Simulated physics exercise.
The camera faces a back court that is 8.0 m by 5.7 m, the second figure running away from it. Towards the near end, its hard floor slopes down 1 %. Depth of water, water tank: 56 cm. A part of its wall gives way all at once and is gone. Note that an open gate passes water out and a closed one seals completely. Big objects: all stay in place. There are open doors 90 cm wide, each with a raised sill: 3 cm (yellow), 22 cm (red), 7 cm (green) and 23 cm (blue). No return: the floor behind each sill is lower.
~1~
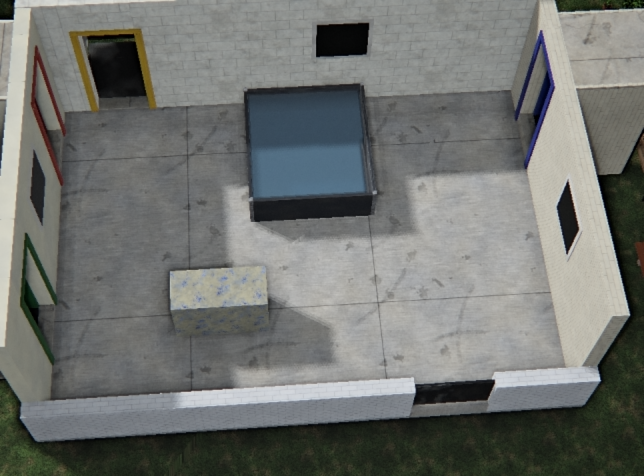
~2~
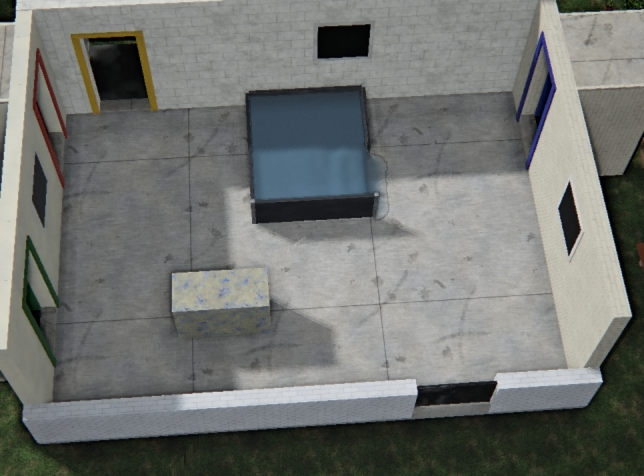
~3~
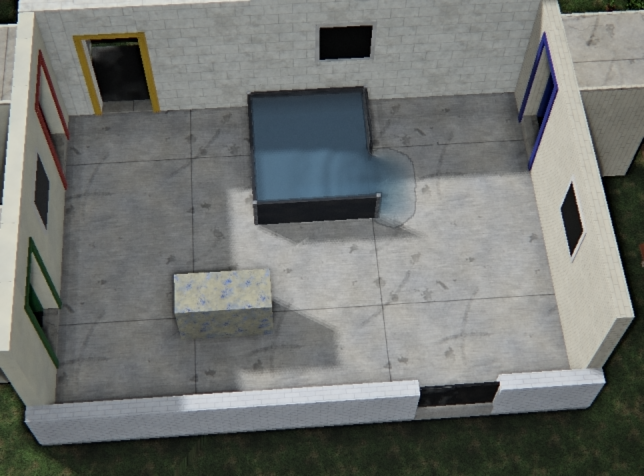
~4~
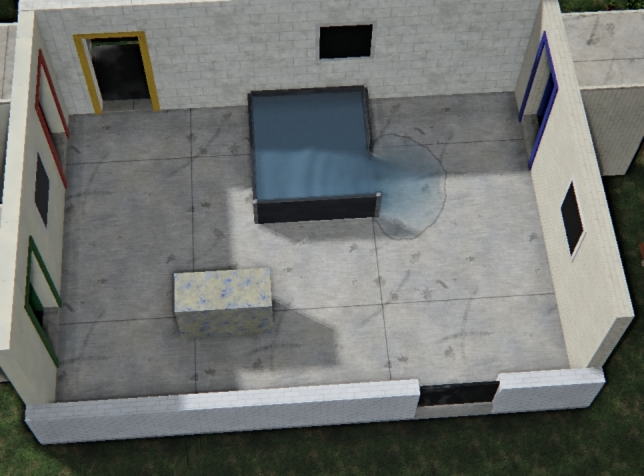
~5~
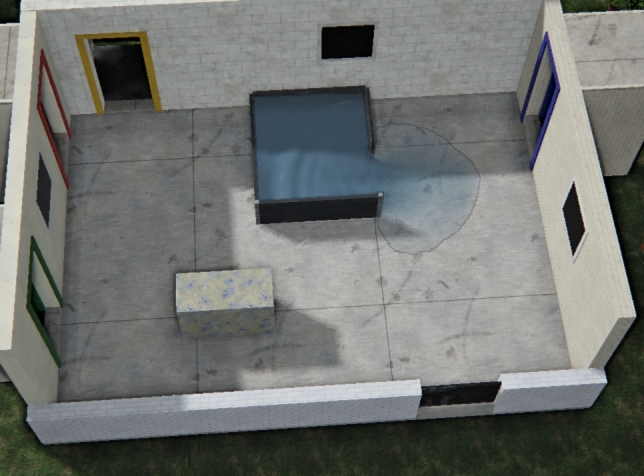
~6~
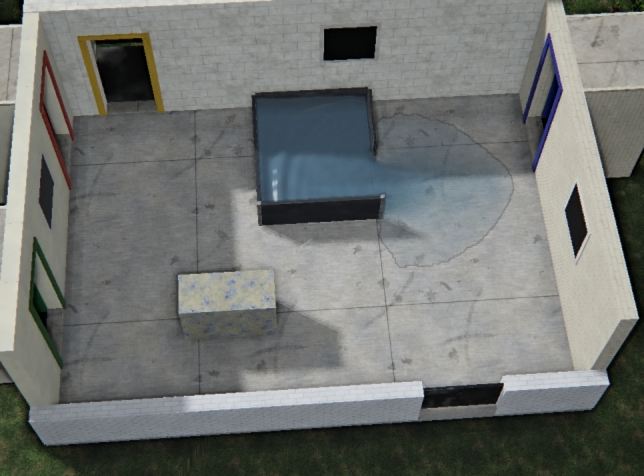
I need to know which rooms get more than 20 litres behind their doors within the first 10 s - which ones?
At the yellow door the amount will not overshoot the limit, at the red door the amount will not overshoot the limit, at the green door the amount will not overshoot the limit, at the blue door the amount will not overshoot the limit.
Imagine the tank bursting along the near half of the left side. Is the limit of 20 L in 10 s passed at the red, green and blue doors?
Against that limit: Red under, green past it, blue below.
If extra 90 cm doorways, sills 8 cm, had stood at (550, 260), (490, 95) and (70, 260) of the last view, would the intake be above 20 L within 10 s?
Per doorway, in order: Sufficient / sufficient / insufficient.
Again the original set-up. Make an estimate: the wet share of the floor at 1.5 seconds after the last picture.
Near 30 per cent is wet.
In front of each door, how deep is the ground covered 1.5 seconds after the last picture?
Yellow 0 cm, red 0 cm, green 0 cm, blue 24 cm.
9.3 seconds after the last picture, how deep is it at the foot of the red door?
The depth comes to around 1.0 centimetres.
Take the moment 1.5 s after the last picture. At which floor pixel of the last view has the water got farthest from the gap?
That would be close to (577, 388).
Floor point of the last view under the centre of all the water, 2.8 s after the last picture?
Around (415, 199).
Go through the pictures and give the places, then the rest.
The first picture shows the water tank at (308, 143) is whole and still, 56 cm deep.
In the second picture, the front is at a hidden place, 0.6 m from the gap at (369, 181); 0.2 m2 of floor is under water; 56 cm left at the back of the water tank.
In the third picture, water pours out at (372, 182) and has run 0.8 m, to (402, 157); typically 9 cm deep outside, 56 cm at the water tank's back.
In the fourth picture, the front is at (439, 169), 1.2 m from the gap at (372, 182); 1.7 m2 of floor is under water; 56 cm left at the back of the water tank.
In the fifth picture, the front is at (473, 173), 1.7 m from the gap at (373, 182); 2.9 m2 of floor is under water; 56 cm left at the back of the water tank.
In the sixth picture, water pours out at (376, 183) and has run 2.2 m, to (502, 170); typically 4 cm deep outside, 50 cm at the water tank's back.
Then, 0.7 s after the last picture water covers 20 % of the floor and is deepest (30 cm) near (391, 198); yellow door not reached, red door not reached, green door not reached, blue door 20 cm at the sill, 0 L in.
Then, 1.5 s after the last picture water covers 30 % of the floor and is deepest (28 cm) near (527, 190); yellow door not reached, red door not reached, green door not reached, blue door 24 cm at the sill, 0 L in.
Then, 2.8 s after the last picture water covers 35 % of the floor and is deepest (28 cm) near (575, 378); yellow door not reached, red door not reached, green door not reached, blue door 20 cm at the sill, 2 L in.
Then, 5.3 s after the last picture water covers 60 % of the floor and is deepest (19 cm) near (554, 390); yellow door not reached, red door not reached, green door not reached, blue door 11 cm at the sill, 2 L in.
Then, 9.3 s after the last picture water covers 80 % of the floor and is deepest (14 cm) near (59, 422); yellow door not reached, red door 1 cm at the sill, 0 L in, green door 8 cm at the sill, 1 L in, blue door 5 cm at the sill, 2 L in.
